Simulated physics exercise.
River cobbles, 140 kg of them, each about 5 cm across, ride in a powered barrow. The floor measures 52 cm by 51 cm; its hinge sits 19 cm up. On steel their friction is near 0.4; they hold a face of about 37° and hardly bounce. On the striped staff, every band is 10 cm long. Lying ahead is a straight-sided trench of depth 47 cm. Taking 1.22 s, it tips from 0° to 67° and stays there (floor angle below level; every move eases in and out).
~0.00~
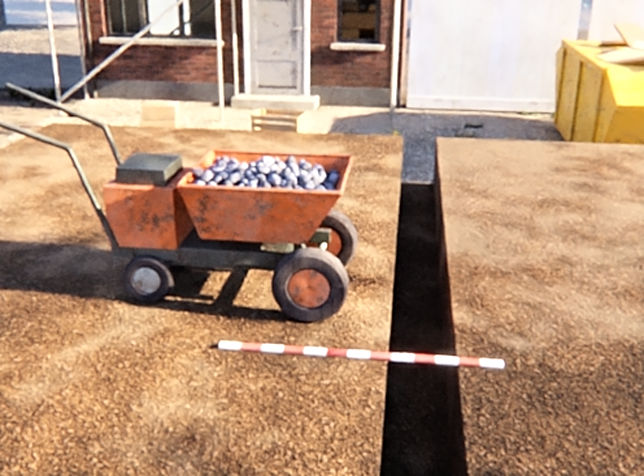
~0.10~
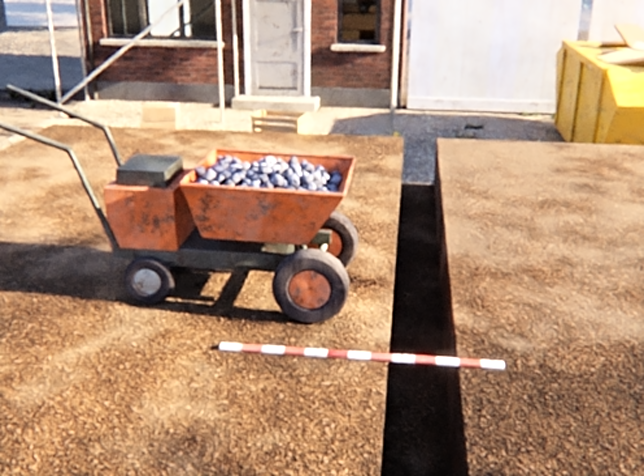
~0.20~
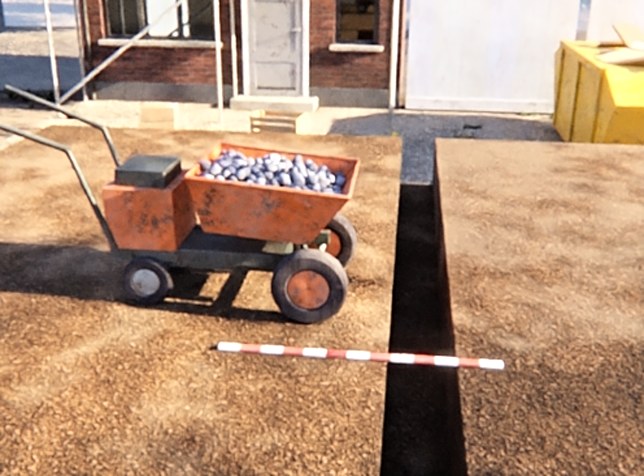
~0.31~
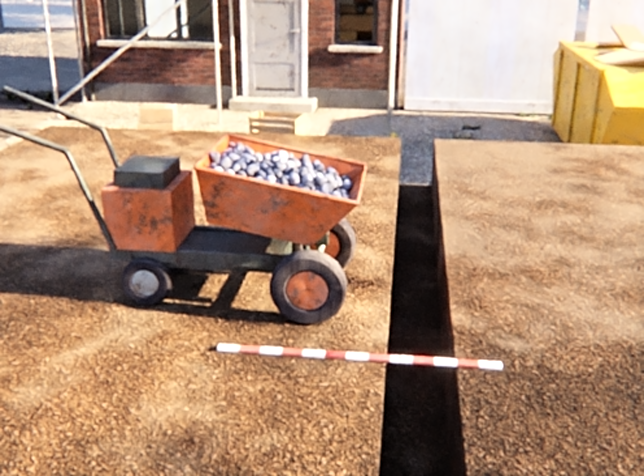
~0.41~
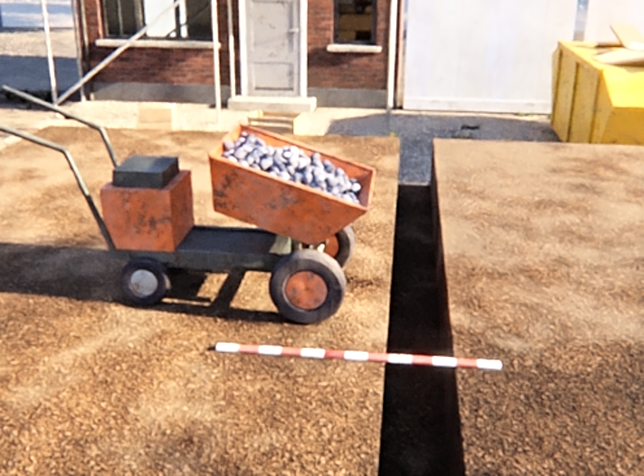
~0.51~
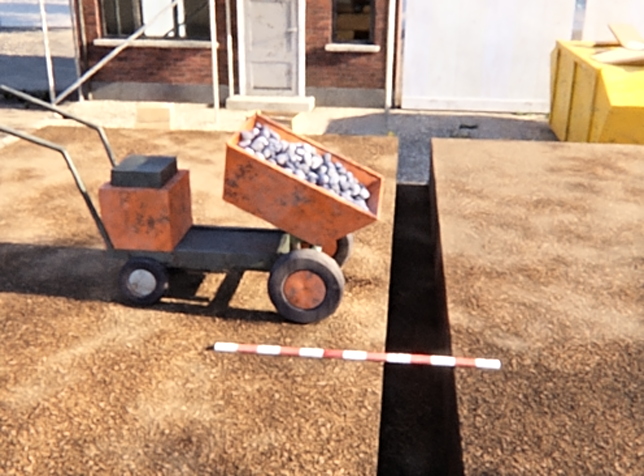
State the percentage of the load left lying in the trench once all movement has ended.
The share left there is about 56 per cent.
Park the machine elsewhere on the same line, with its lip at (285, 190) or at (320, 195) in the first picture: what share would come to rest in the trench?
Roughly 70 per cent, then 80 per cent.
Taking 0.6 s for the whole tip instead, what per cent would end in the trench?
In that case some 40 per cent.
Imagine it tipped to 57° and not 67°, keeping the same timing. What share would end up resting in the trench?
Around 35 per cent would finish in the trench.
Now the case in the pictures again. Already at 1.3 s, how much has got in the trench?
I'd say near 15 per cent at that time.
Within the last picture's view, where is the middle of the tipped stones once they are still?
The middle should be near (431, 359).
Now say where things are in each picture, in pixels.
Lip at (341, 194), floor tilted 0°, highest stones at (263, 168), in the first frame.
The tray is at 1°, its lip at (344, 196); the top of the load is at (251, 166); the stones move at 0.2 m/s on average, in the second frame.
The tray is at 5°, its lip at (349, 198); the top of the load is at (245, 161); the stones move at 0.4 m/s on average, in the third frame.
The tray is at 11°, its lip at (358, 204); the top of the load is at (237, 154); the stones move at 0.5 m/s on average, in the fourth frame.
Lip at (368, 210), floor tilted 17°, highest stones at (244, 143); the stones move at 0.6 m/s on average, in the fifth frame.
Lip at (378, 219), floor tilted 25°, highest stones at (259, 134); the stones move at 0.7 m/s on average, in the sixth frame.
After 0.9 s the floor is at 57°; 100 % in the tray; the foremost stones are at (414, 239).
After 1.3 s the floor is at 67°; 70 % in the tray, 15 % in the trench, 15 % past the trench; the foremost stones are at (497, 300).
After 1.7 s the floor is at 67°; 45 % in the tray, 26 % in the trench, 29 % past the trench; the foremost stones are at (582, 309).
After 3.6 s the floor is at 67°; 15 % in the tray, 56 % in the trench, 29 % past the trench; the foremost stones are past the picture's edge.
